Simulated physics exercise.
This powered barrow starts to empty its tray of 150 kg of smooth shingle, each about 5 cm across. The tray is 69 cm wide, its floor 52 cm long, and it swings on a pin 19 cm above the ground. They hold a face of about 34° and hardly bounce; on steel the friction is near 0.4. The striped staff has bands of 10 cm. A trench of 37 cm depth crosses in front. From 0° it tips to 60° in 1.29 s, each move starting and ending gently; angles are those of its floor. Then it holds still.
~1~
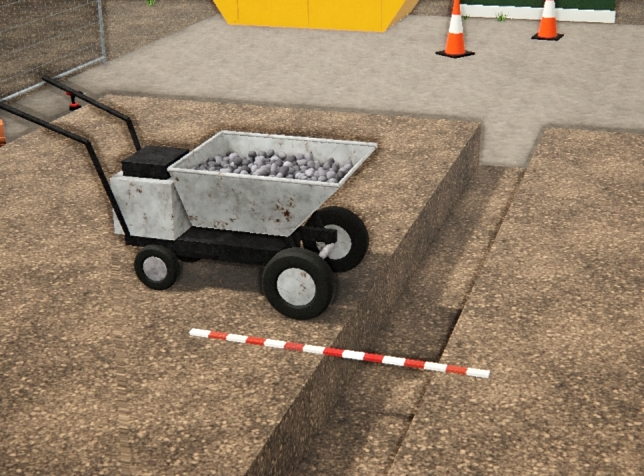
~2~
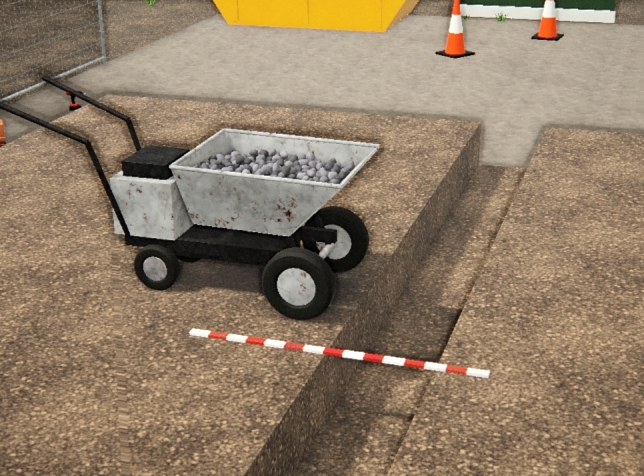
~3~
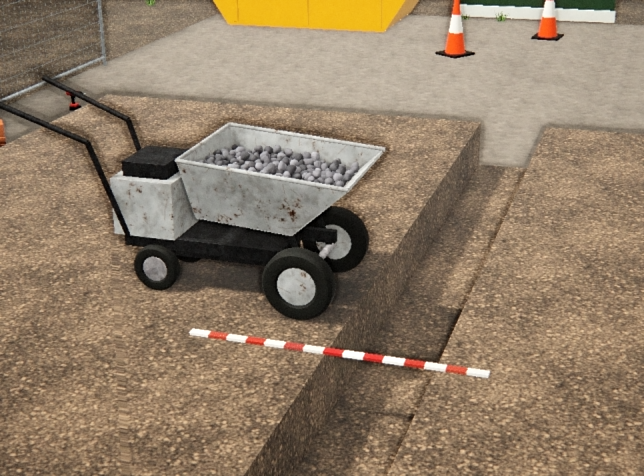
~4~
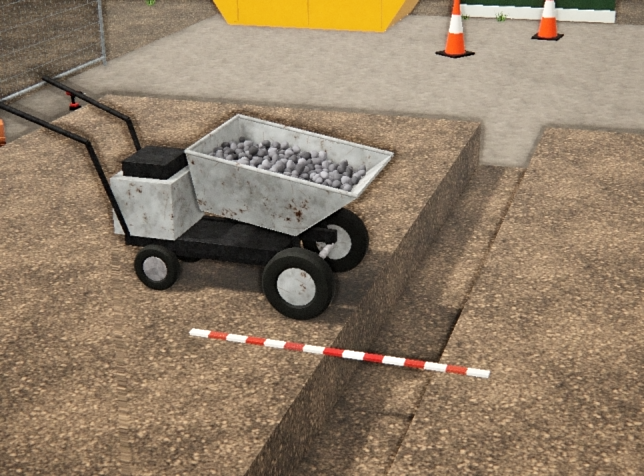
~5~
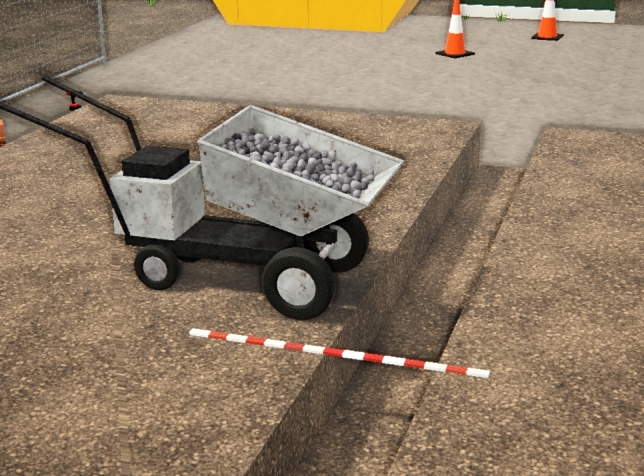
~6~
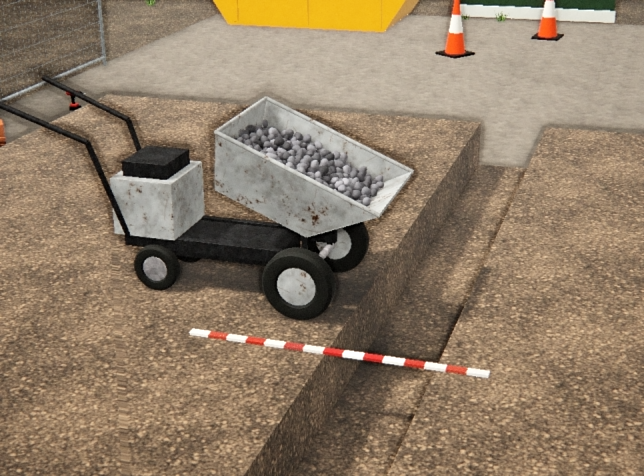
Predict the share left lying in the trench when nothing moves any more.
Some 52 per cent of it.
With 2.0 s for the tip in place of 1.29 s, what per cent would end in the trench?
Then about 60 per cent.
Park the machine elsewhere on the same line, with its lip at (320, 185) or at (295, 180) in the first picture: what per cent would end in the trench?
Near 70 per cent from the first place, 95 from the second.
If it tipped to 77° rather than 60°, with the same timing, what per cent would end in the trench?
It would be near 50 per cent.
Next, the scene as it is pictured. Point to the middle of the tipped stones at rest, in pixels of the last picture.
Near (455, 350).
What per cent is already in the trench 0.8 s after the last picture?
Some 15 per cent.
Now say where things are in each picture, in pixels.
In the first picture, lip at (340, 186), floor tilted 0°, highest stones at (257, 162).
In the second picture, lip at (342, 187), floor tilted 1°, highest stones at (248, 160).
In the third picture, lip at (348, 190), floor tilted 4°, highest stones at (237, 155).
In the fourth picture, lip at (357, 196), floor tilted 9°, highest stones at (245, 149).
In the fifth picture, lip at (368, 205), floor tilted 16°, highest stones at (250, 141).
In the sixth picture, lip at (379, 216), floor tilted 23°, highest stones at (263, 132).
Then, 0.4 s after the last picture the floor is at 51°, 100 % in the tray; the foremost stones are at (410, 243).
Then, 0.8 s after the last picture the floor is at 60°, 70 % in the tray, 14 % in the trench, 16 % past the trench; the foremost stones are at (505, 328).
Then, 1.2 s after the last picture the floor is at 60°, 34 % in the tray, 22 % in the trench, 44 % past the trench; the foremost stones are at (600, 338).
Then, 3.2 s after the last picture the floor is at 60°, 0 % in the tray, 52 % in the trench, 48 % past the trench; the foremost stones are past the picture's edge.
